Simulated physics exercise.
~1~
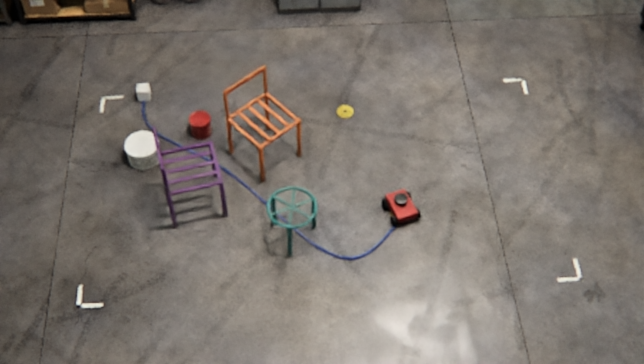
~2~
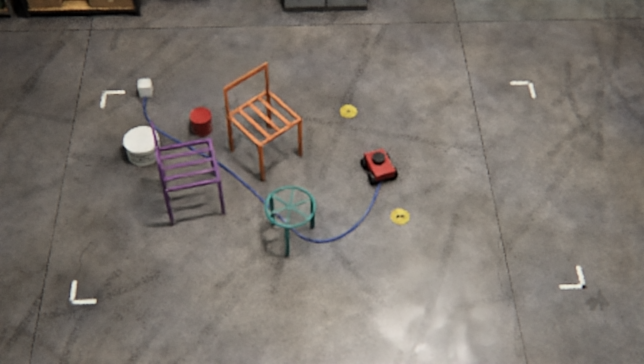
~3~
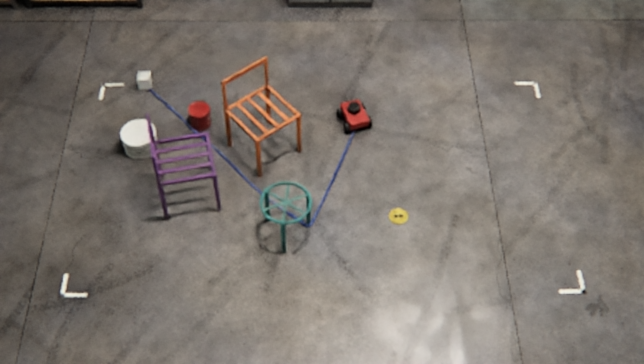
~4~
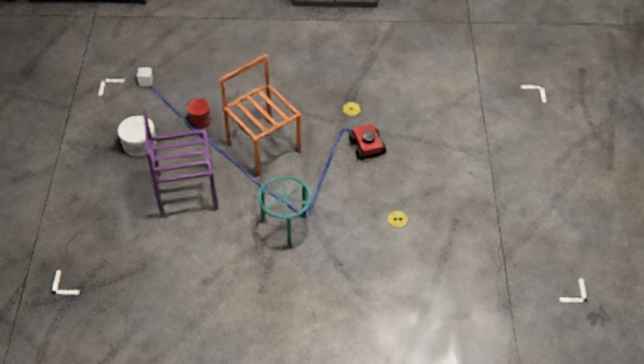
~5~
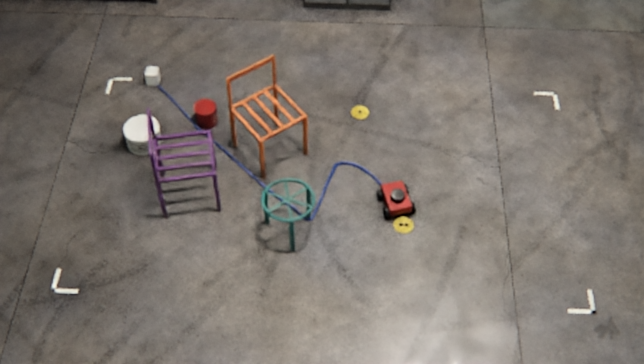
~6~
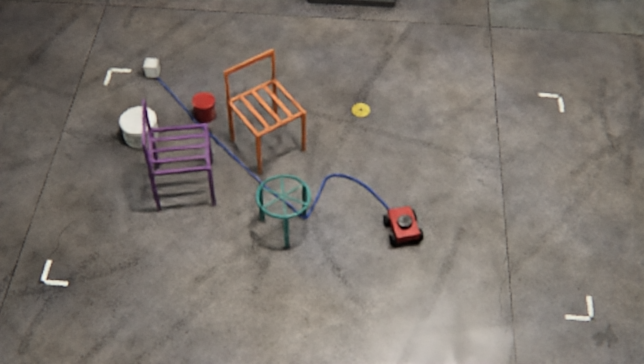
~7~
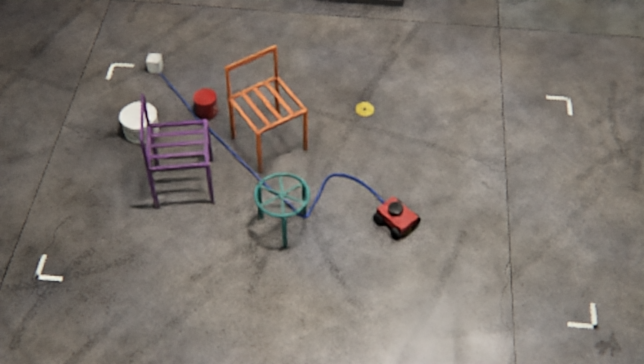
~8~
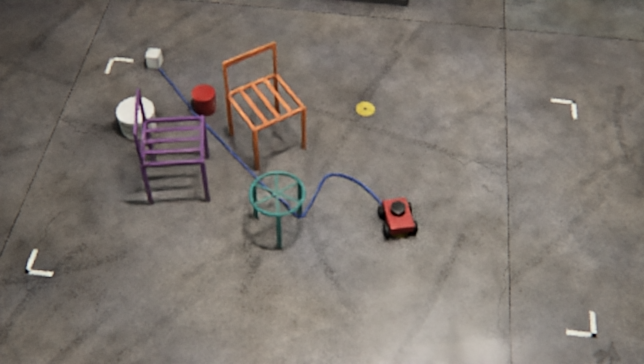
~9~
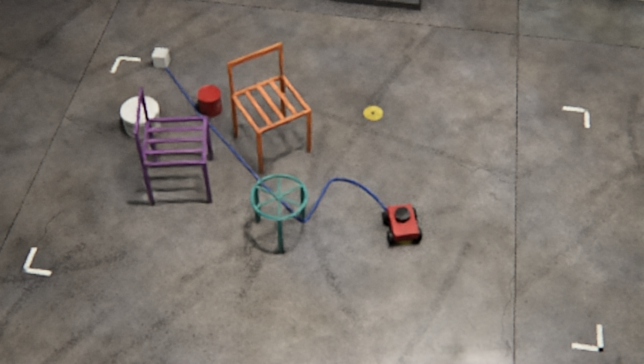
A little red cart trailing a blue lead among chairs, bins and a teal stool drives up to a yellow mark, pulling the lead taut against the stool, then returns down to another mark and stops over it, the lead slack and still joined to the white box.
